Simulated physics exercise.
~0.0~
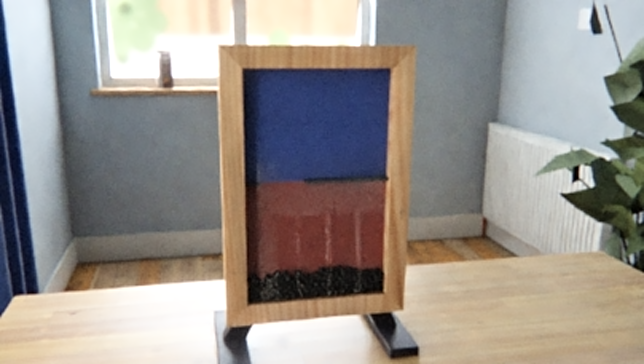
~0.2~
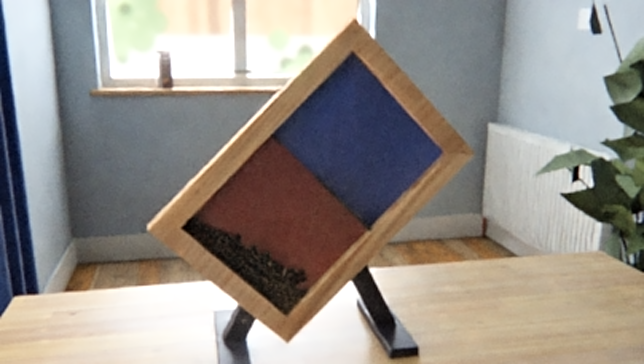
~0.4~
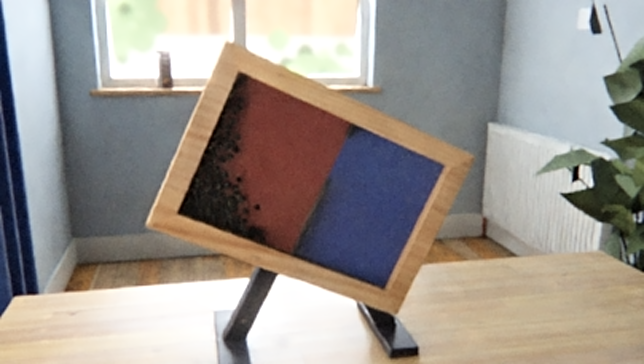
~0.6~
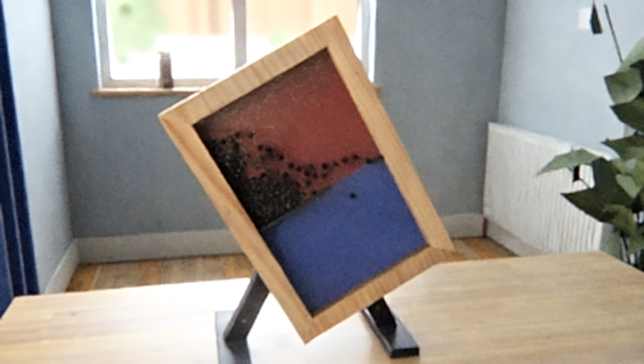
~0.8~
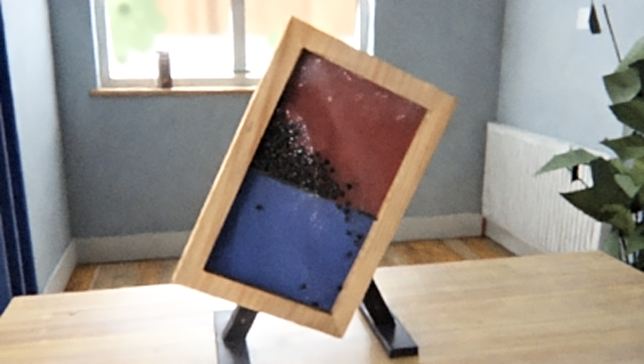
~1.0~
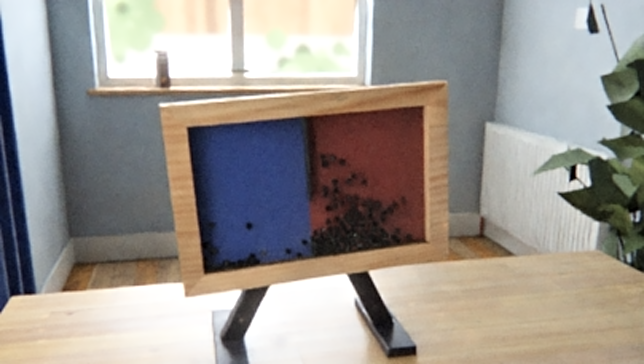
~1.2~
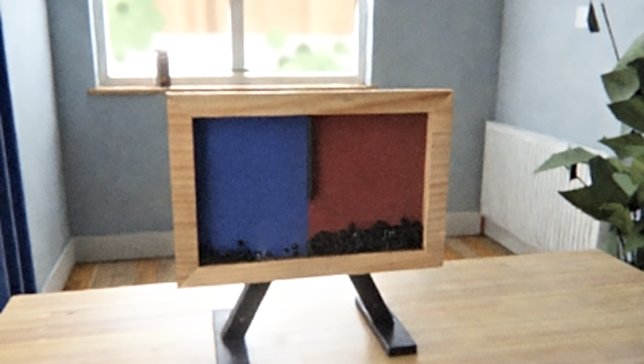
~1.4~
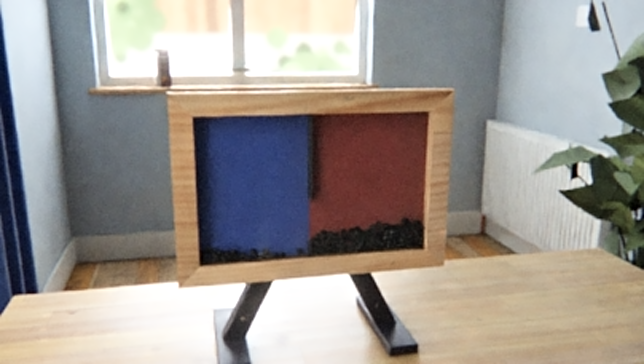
At the start, a wooden-framed box stands upright on a dark stand on a table, with a layer of small black beads at the bottom of its red chamber, below the blue one. The box turns clockwise, and the beads gather in the low corner at the left, still inside the red. As it keeps turning and the red chamber swings to the top, they tumble toward the blue, and a few drop in. The box comes round onto its side, blue left and red right, while beads scatter downward. It stops, and the beads settle, most in red and a thinner layer in blue.
